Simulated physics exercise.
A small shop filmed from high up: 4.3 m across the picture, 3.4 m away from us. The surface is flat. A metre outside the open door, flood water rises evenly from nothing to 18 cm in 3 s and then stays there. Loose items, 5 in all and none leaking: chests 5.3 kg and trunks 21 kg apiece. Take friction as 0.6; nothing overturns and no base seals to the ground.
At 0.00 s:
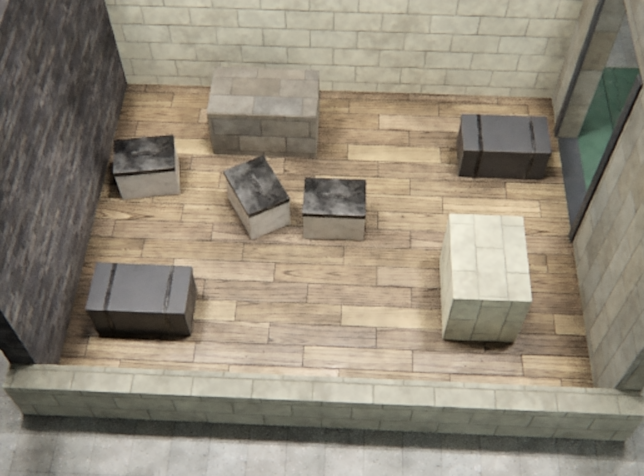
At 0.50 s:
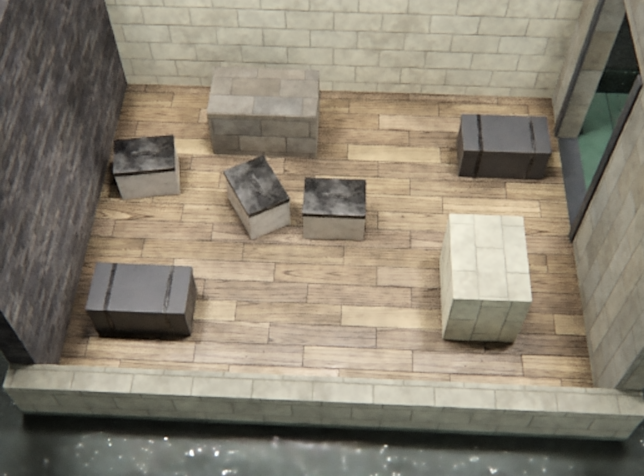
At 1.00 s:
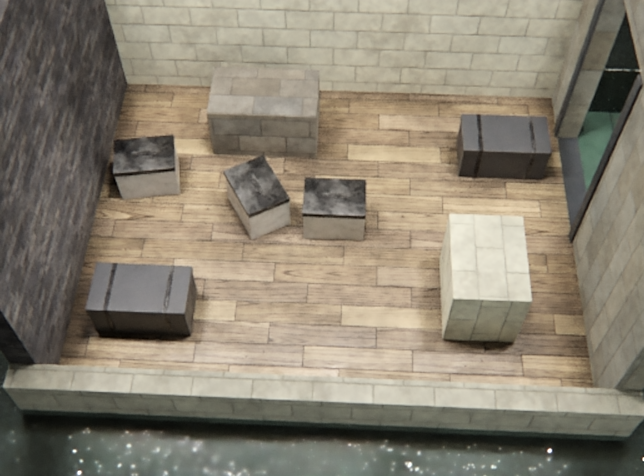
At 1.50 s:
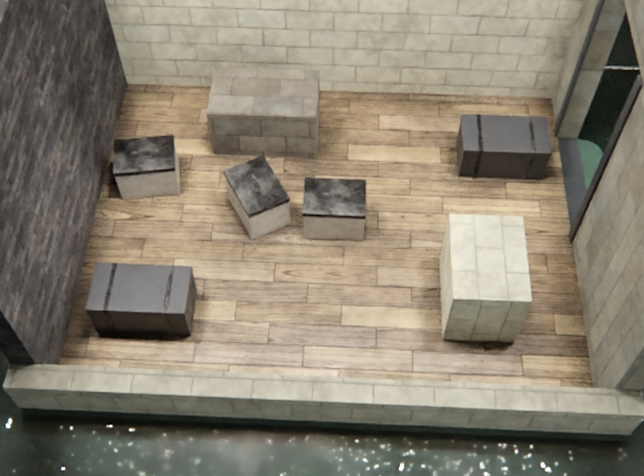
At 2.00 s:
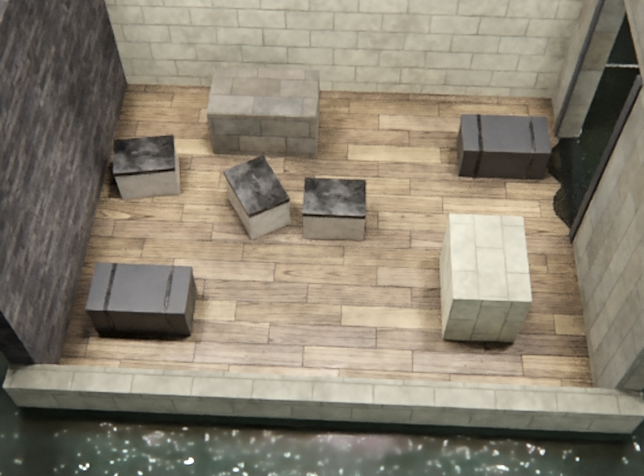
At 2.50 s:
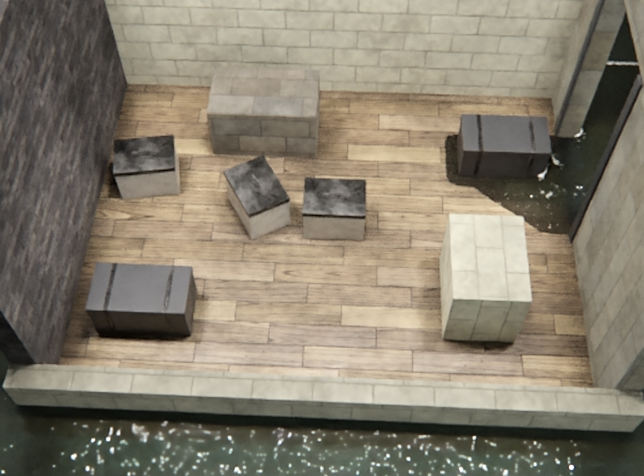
Dark, glinting water spreads over the grey paving outside a small shop with a plank floor and pale block walls, seen from high up by a still camera. Dark grey boxes sit at lower left and upper right, among black-topped blocks, a brownish block at the back and a pale one at right. Water then enters through the right-hand doorway and surrounds the upper-right box, while every item stays put.
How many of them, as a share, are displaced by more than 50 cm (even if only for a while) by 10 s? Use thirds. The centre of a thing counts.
That comes to at least two thirds.
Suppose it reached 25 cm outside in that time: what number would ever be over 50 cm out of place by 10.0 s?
Then 5.
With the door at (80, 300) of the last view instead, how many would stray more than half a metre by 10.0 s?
Then 3.
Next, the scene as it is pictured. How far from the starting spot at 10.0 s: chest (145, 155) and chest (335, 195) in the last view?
In turn: 80 cm, 150 cm.
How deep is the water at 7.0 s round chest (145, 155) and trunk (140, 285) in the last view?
About 4 and 4 cm.
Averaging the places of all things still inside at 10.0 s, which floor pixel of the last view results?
Near (206, 244).
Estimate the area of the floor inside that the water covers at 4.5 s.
Some 6.5 m2.
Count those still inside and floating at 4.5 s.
At that moment 0.
After 3.5 s 0 of 5 are over 50 cm from their spots; 0 afloat.
After 4.5 s 1 of 5 are over 50 cm from their spots; 0 afloat.
After 7.0 s 3 of 5 are over 50 cm from their spots; 3 afloat.
After 10.0 s 4 of 5 are over 50 cm from their spots, and 4 have been at some point; 5 afloat.
